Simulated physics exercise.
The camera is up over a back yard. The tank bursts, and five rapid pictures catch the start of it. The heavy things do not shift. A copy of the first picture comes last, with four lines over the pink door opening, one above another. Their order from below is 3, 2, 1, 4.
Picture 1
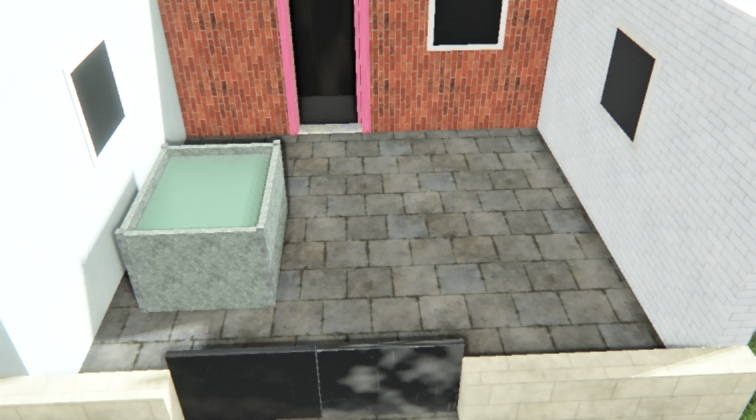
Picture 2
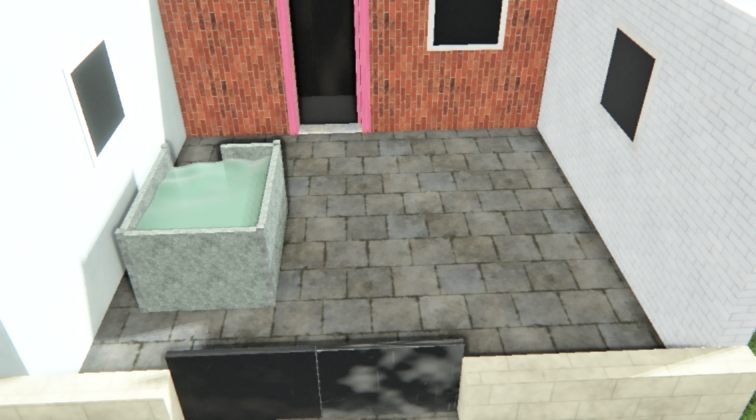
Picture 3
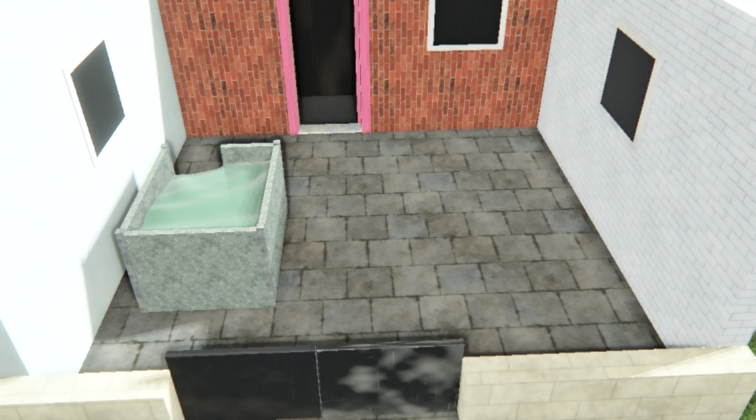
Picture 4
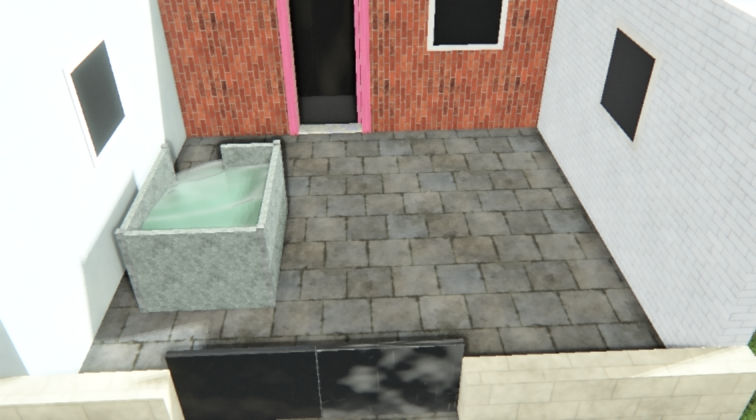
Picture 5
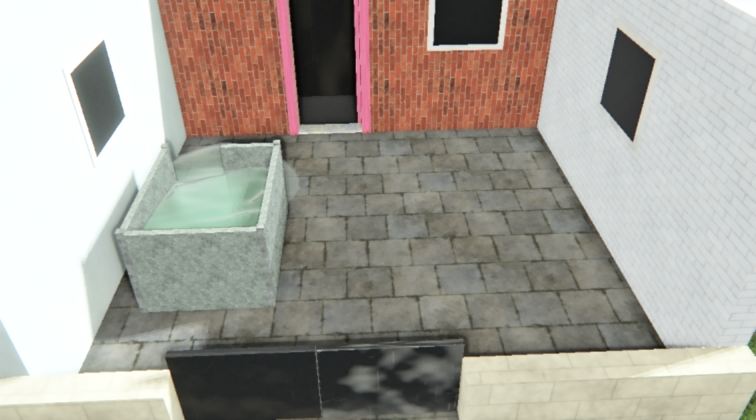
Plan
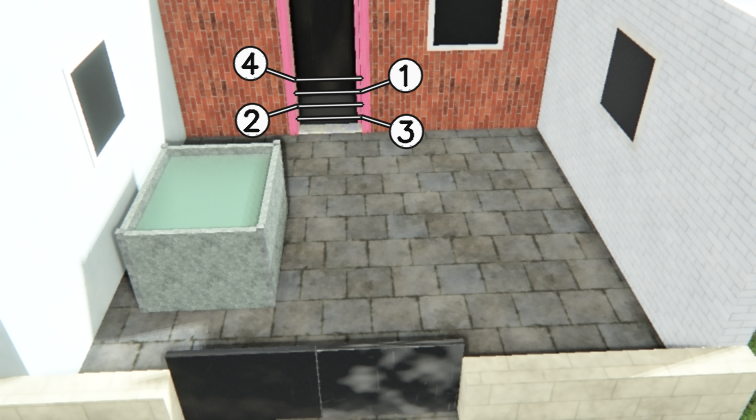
To begin with, a stone tank full of still, pale green water stands at the left of a paved yard, near a pink-framed doorway. Part of its back wall is gone, and the water dips and sinks lower inside. Then a thin sheet of water shows on the paving behind the tank's right side.
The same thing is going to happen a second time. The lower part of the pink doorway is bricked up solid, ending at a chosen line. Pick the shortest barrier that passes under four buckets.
Use mark 3.
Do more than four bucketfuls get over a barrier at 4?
No, not at all.
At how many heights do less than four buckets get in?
All of the four.
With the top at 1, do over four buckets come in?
No.
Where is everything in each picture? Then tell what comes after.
Water in the tank at rest, its middle at (209, 191); foot of the pink doorway at (331, 133); shut gate at (318, 359), in the first picture.
Water covers 1 % of the ground, its front hidden from here, in the second picture.
Water covers 3 % of the ground, its front hidden from here, in the third picture.
Water covers 6 % of the ground, its front hidden from here, in the fourth picture.
Front seen at (218, 146), 10 % of the ground wet, in the fifth picture.
On the marked copy, 1 at (328, 92); 2 at (329, 105); 3 at (330, 118); 4 at (327, 79); from the bottom up 3, 2, 1, 4.
If 1 is chosen, nothing gets over.
If 2 is chosen, nothing gets over.
If 3 is chosen, nothing gets over.
If 4 is chosen, nothing gets over.
